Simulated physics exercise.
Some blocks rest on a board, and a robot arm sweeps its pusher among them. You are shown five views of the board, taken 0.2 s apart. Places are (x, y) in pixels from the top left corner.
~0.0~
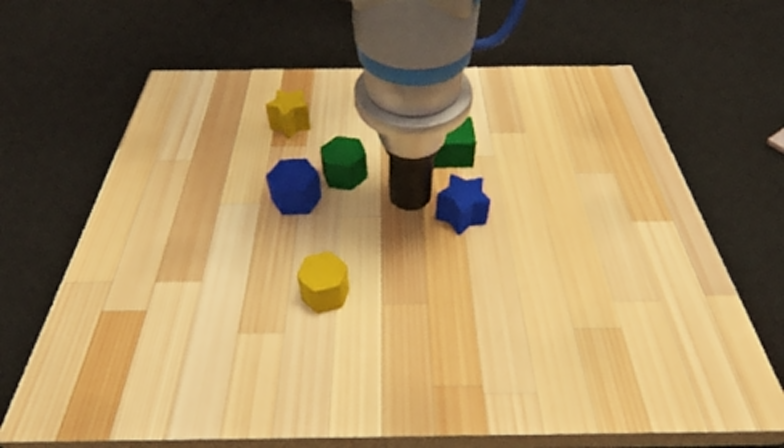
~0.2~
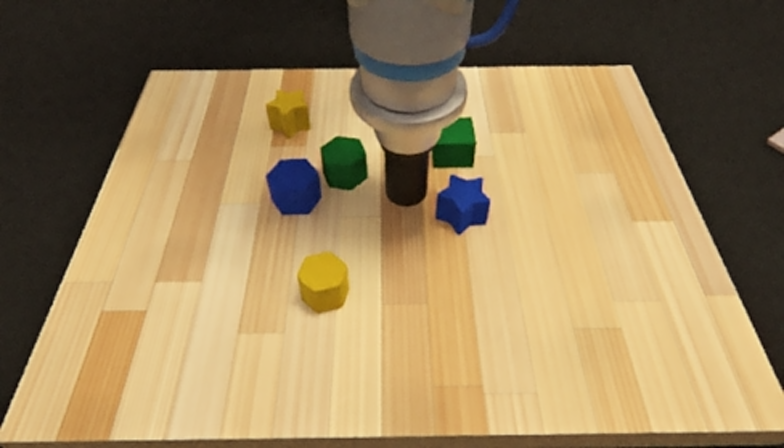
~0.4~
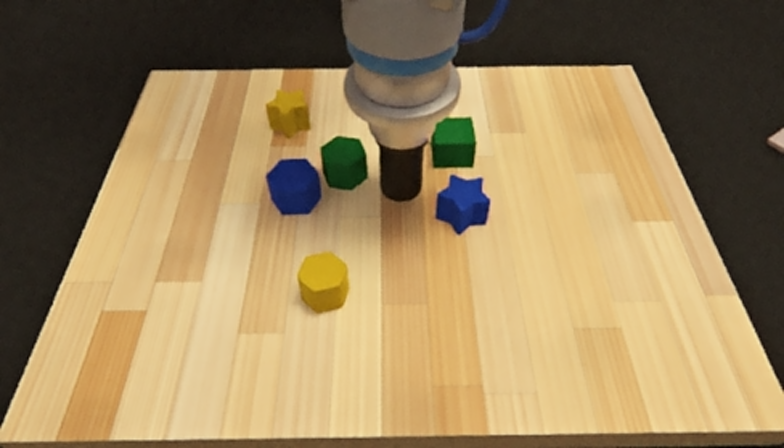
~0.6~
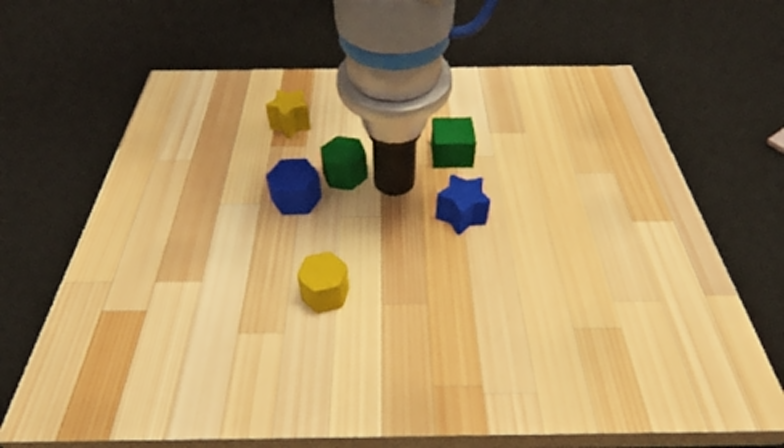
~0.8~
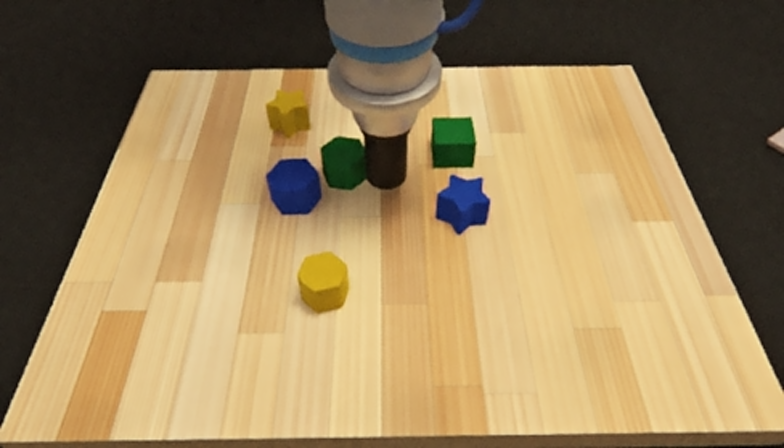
A robot arm's dark pusher moves slightly left and a little upward across a wooden board, nearing a green hexagonal block, while the surrounding blue, yellow and green blocks, including a yellow star and a blue star, stay still.
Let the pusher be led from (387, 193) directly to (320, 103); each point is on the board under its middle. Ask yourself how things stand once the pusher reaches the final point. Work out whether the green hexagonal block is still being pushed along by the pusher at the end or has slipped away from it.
It ends up beside or behind the pusher.
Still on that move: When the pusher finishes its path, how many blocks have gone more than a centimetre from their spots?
The way I see it, the answer is one.
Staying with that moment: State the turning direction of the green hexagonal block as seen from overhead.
Looking from above, the answer is counterclockwise.
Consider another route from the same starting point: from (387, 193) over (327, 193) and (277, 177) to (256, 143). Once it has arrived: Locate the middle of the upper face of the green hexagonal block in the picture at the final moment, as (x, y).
I'd place it at (305, 131), taking the centre of its top.
The first path, step by step. One third of the way, pusher at (361, 141); green hexagonal block at (319, 136), turned 55° anticlockwise.
Two thirds of the way, pusher at (338, 112); green hexagonal block at (314, 134), turned 70° anticlockwise.
At the end, pusher at (318, 85); yellow star-shaped block still; green hexagonal block at (314, 134), turned 70° anticlockwise.
